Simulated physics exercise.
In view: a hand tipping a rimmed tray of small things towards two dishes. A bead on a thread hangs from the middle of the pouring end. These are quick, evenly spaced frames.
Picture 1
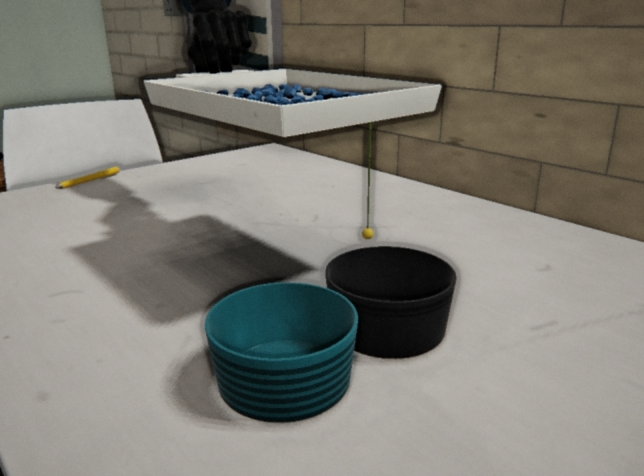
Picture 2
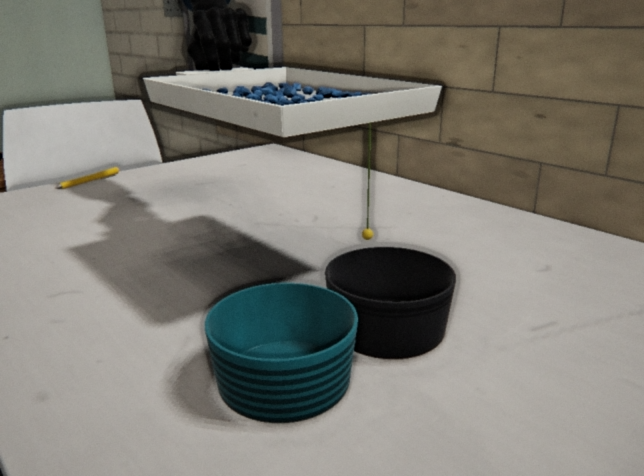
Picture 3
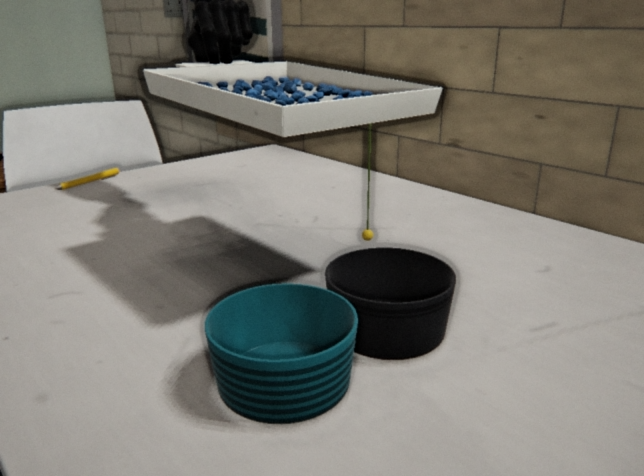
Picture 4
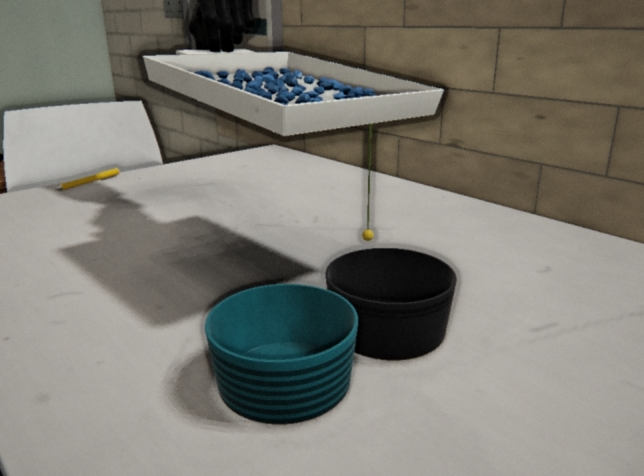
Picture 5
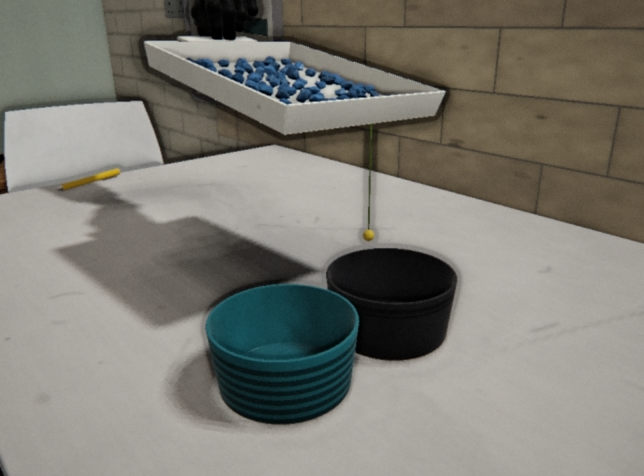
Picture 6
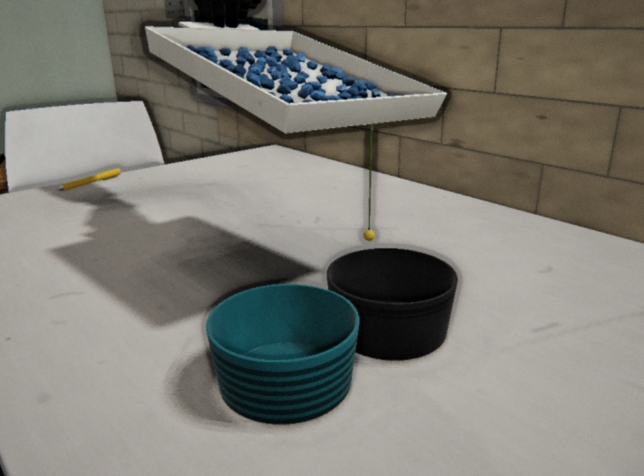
A white tray of blue stones gradually tilts above a teal dish and a black dish.
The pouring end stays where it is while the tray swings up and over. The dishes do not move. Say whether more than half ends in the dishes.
Caught overall: Only the smaller part.
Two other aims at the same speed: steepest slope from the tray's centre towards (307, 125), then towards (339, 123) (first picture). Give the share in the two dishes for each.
In turn 60 and 90 in a hundred.
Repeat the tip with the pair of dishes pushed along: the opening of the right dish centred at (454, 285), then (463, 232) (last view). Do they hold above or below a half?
First under half, then more than half.
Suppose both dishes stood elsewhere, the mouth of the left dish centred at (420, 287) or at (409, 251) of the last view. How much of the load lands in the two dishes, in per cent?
About 70 and 80 per cent.
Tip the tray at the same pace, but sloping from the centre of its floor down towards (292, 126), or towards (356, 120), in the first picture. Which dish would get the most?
At the first place the left dish, at the second right.
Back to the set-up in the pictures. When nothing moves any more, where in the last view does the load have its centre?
Roughly at (441, 306).
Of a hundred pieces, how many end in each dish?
About: Left dish 0, right dish 30 per cent.
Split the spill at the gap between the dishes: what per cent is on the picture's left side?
Near 0 %.
Soon, tray tipped steeply; all on the tray.
A while on, tray tipped right over; most on the tray; a stray few in the right dish; a small part outside both; a small part in the air.
Towards the end, tray tipped past a quarter turn; about a third in the right dish; about two thirds outside both.
Finally, tray tipped past a quarter turn; none in the left dish; about a third in the right dish; about two thirds outside both.
